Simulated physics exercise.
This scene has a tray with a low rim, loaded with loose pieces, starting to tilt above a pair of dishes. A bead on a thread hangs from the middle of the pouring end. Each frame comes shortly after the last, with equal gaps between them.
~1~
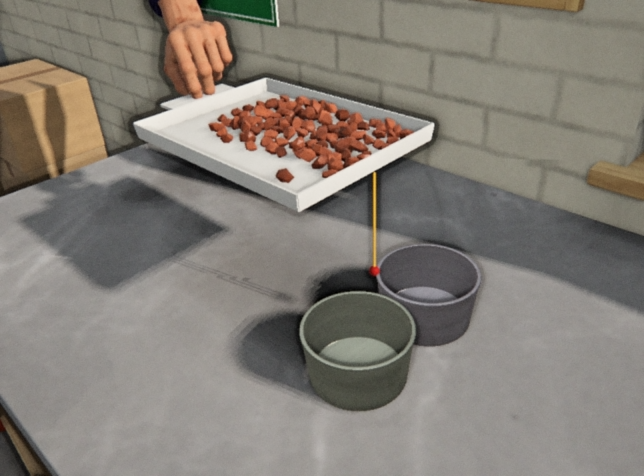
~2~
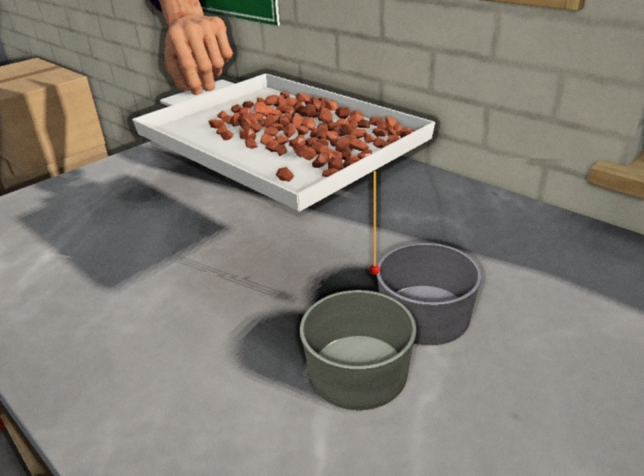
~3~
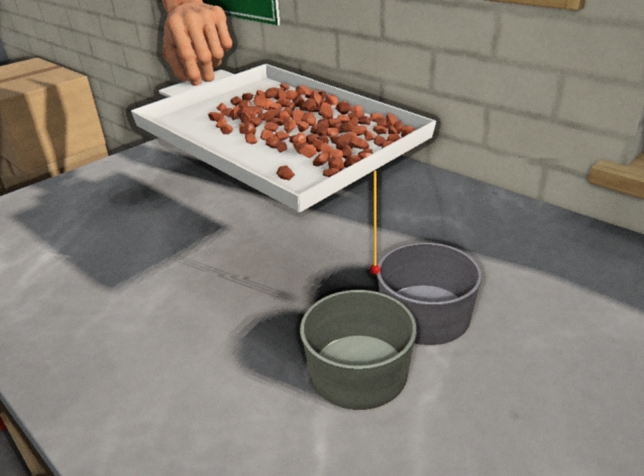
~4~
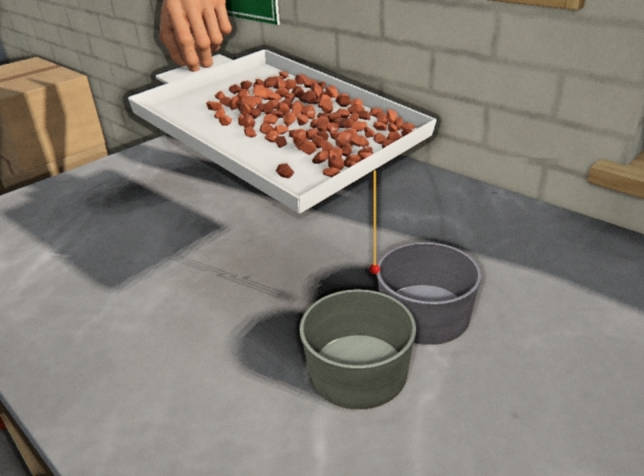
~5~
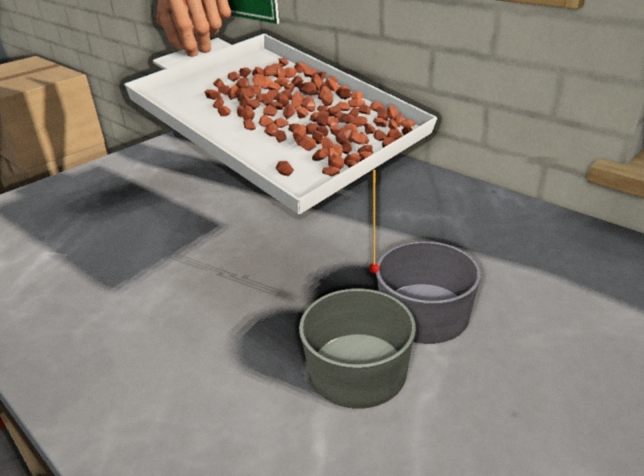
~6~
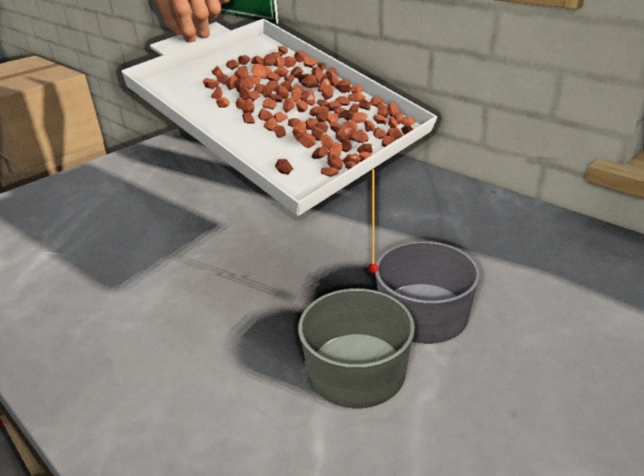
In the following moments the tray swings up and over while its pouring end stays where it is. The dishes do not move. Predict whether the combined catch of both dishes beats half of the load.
The combined catch beats half.
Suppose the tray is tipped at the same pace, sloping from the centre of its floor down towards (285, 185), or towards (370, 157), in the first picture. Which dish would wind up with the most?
Well, the one to the left comes out on top first, then the one to the right.
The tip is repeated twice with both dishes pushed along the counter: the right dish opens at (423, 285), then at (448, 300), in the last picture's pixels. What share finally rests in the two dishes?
Around 90 and around 60 per cent, in that order.
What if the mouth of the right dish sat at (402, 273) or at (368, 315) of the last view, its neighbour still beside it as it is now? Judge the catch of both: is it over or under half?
Result, first setup: A majority share; second setup: A majority share.
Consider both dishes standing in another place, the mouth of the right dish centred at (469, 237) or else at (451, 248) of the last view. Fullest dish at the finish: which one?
The one at left the first time, the one at left the second.
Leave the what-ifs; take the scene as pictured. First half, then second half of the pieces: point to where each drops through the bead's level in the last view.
(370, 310), then (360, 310).
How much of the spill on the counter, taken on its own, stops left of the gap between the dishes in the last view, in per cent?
I'd put it at close to 30 per cent.
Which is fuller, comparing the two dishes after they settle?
It's the left side.
Soon, tray tipped steeply; nearly all on the tray; a stray few in the air.
A while on, tray tipped right over; about a third on the tray; about a third in the left dish; a stray few in the right dish; a small part outside both; a small part in the air.
Towards the end, tray tipped past a quarter turn; about two thirds in the left dish; a small part in the right dish; about a quarter outside both.
Finally, tray tipped past a quarter turn; about two thirds in the left dish; a small part in the right dish; about a quarter outside both.
